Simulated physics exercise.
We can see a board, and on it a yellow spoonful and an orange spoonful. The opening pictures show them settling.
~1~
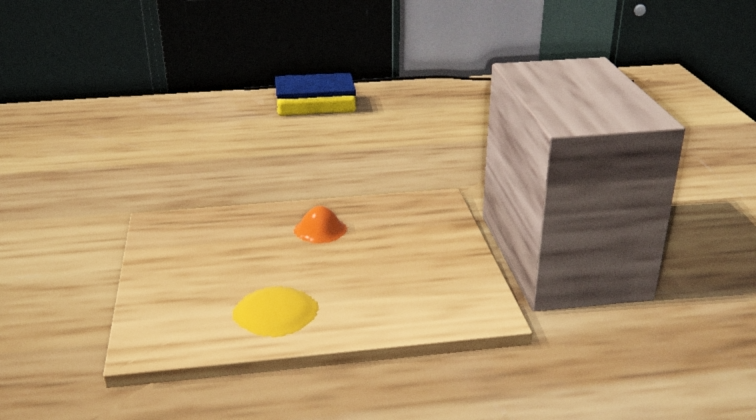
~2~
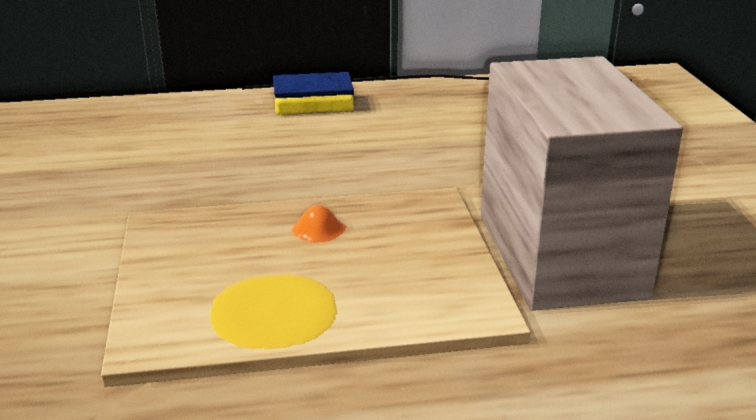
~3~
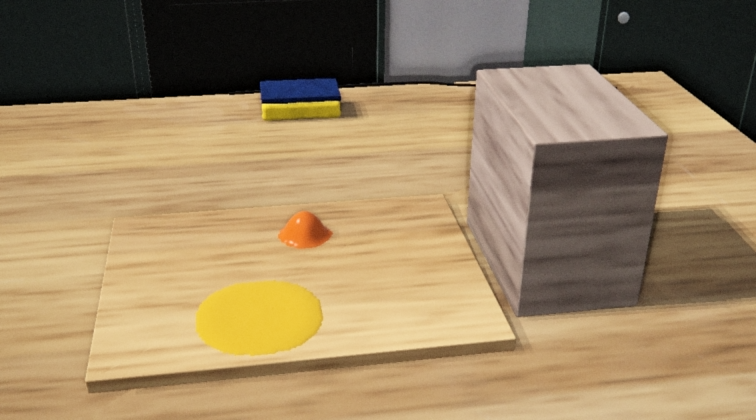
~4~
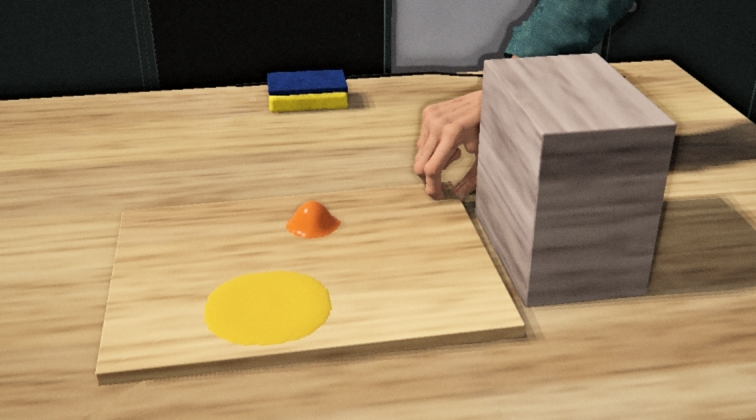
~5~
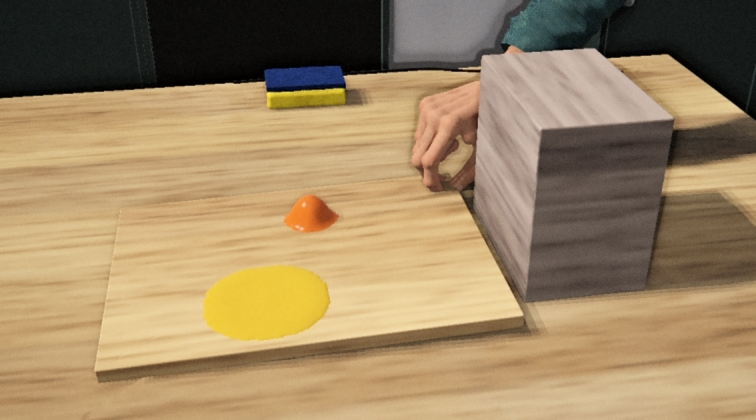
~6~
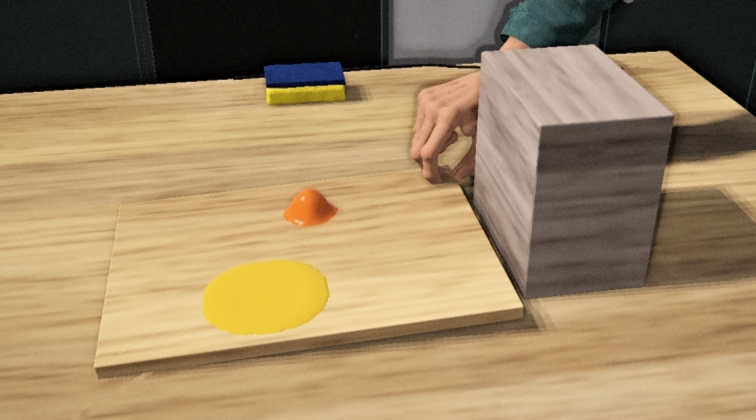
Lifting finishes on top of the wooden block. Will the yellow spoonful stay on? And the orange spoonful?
What you'd see is the yellow spoonful that goes over and the orange spoonful that keeps its place.
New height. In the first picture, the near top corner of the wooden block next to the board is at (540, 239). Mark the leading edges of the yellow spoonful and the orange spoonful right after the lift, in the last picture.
In the last picture, I'd say around (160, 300) for the first and around (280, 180) for the other.
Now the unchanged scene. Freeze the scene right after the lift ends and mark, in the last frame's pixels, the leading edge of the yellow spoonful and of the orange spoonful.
Taking them in order, that's (92, 318) and (248, 142).
Next, slope about 32°; the yellow spoonful has crept down a long way; the orange spoonful has not moved.
After that, the yellow spoonful is dripping off the low end; the orange spoonful has not moved.
Finally, slope about 32°; the yellow spoonful is dripping off the low end; the orange spoonful has not moved.
